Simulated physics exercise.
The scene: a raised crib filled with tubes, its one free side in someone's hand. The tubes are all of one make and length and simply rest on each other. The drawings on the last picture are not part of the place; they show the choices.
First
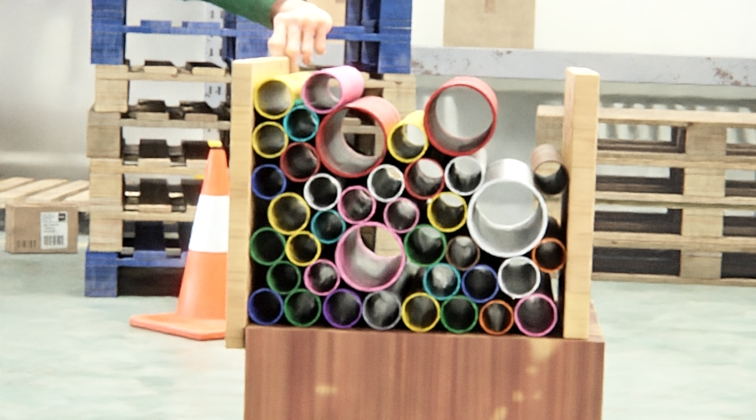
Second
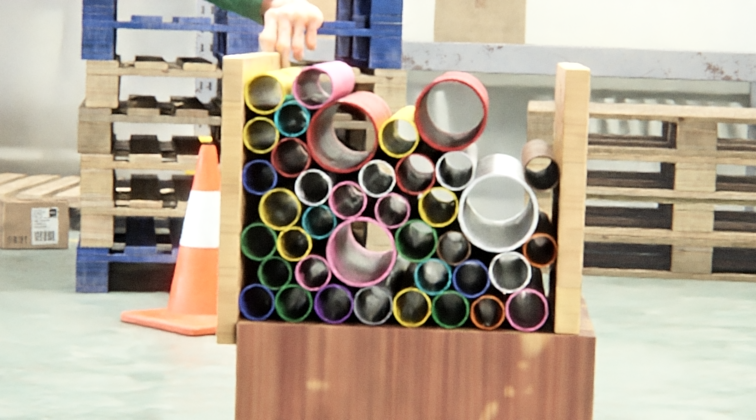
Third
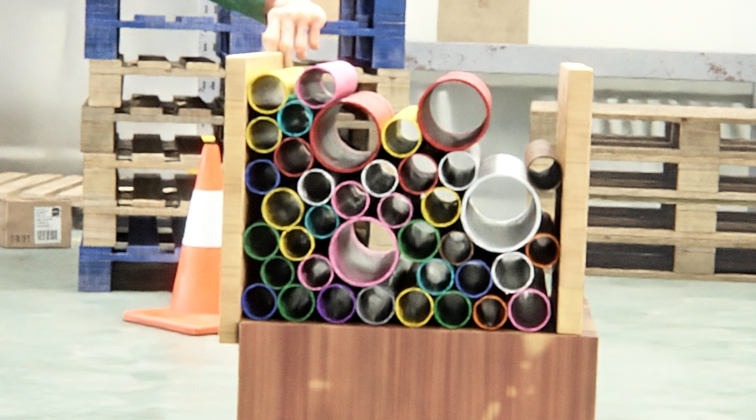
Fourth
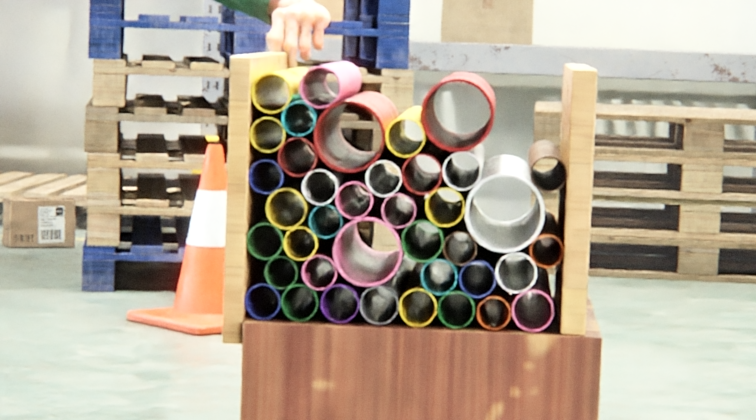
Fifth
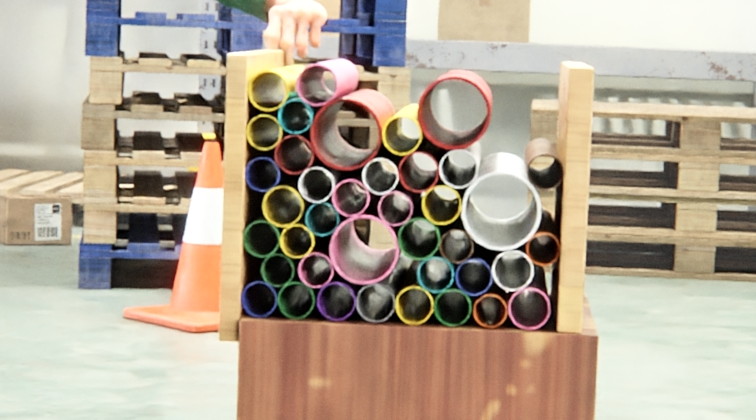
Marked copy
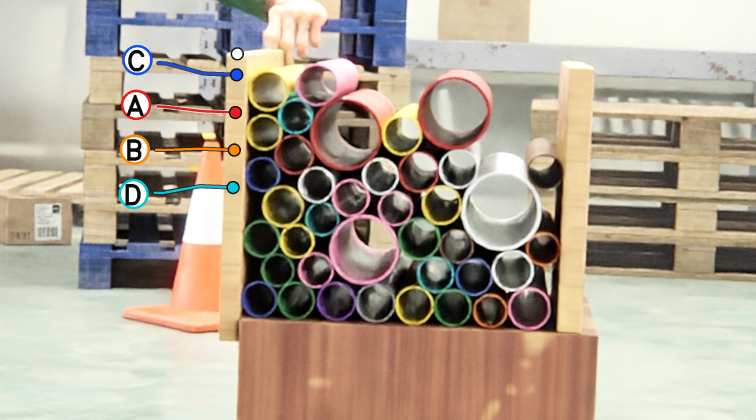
Nothing in the stack moves noticeably as a hand rests at the top of the left upright board, while colourful tubes of various widths sit piled between two wooden uprights and the whole view shifts slightly from side to side.
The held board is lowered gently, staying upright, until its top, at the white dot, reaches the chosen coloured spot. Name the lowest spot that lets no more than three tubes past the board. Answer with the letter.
Stop at B.
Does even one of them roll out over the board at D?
Yes, at D.
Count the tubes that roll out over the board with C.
The count is none.
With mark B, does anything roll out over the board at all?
Yes.
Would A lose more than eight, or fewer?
At A, fewer than eight.
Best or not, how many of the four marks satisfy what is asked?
The number is three.
On the copy, A at (236, 112); B at (234, 150); C at (237, 75); D at (233, 187); the white dot at (237, 54).
On B. First, top of the board (247, 103).
Then, top of the board (245, 150).
Finally, top of the board (245, 150), one out over the board.
By contrast, A none out over the board; C none out over the board; D four out over the board.
